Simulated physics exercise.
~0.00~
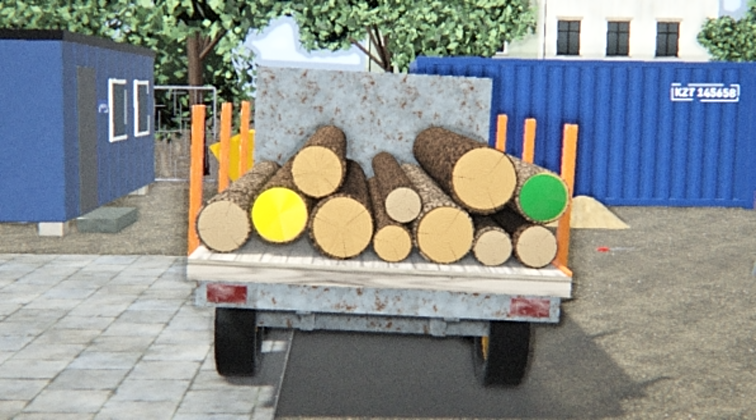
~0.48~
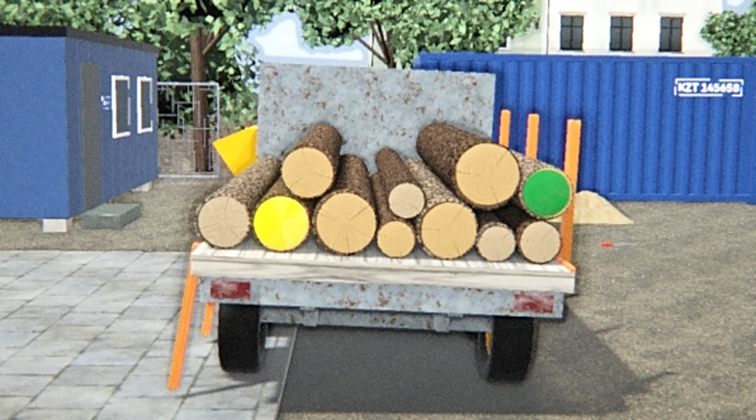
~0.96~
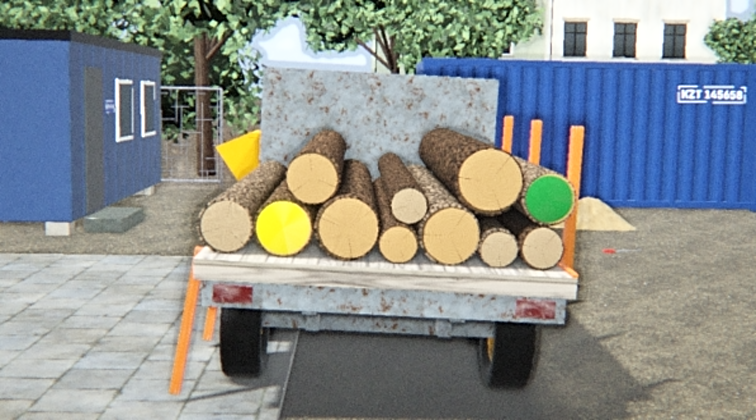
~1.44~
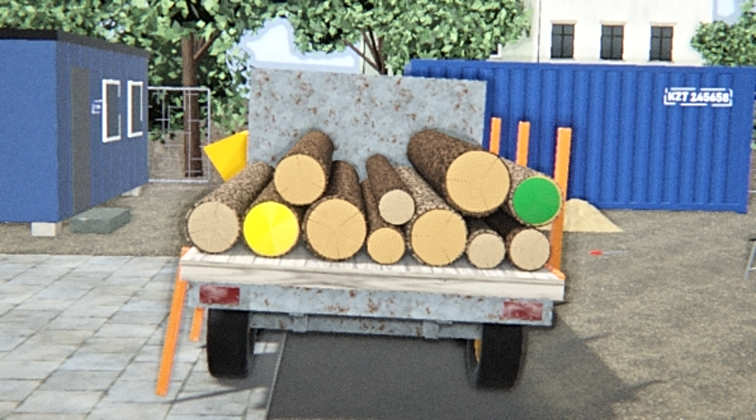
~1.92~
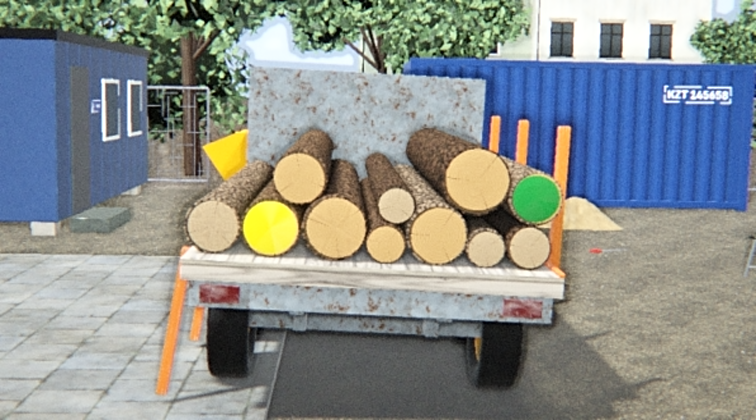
Orange posts on the left side of a flatbed trailer swing down in a yard, seen from behind the parked trailer, while those on the right stay upright. The bed carries a heap of cut logs, one with a yellow end low on the left and one with a green end high on the right. A blue cabin stands to the left, and a blue container sits behind on the right. As the posts drop and hang below the deck, the logs barely shift. The view sways slightly, and every log remains aboard, yellow on the deck and green resting on others.
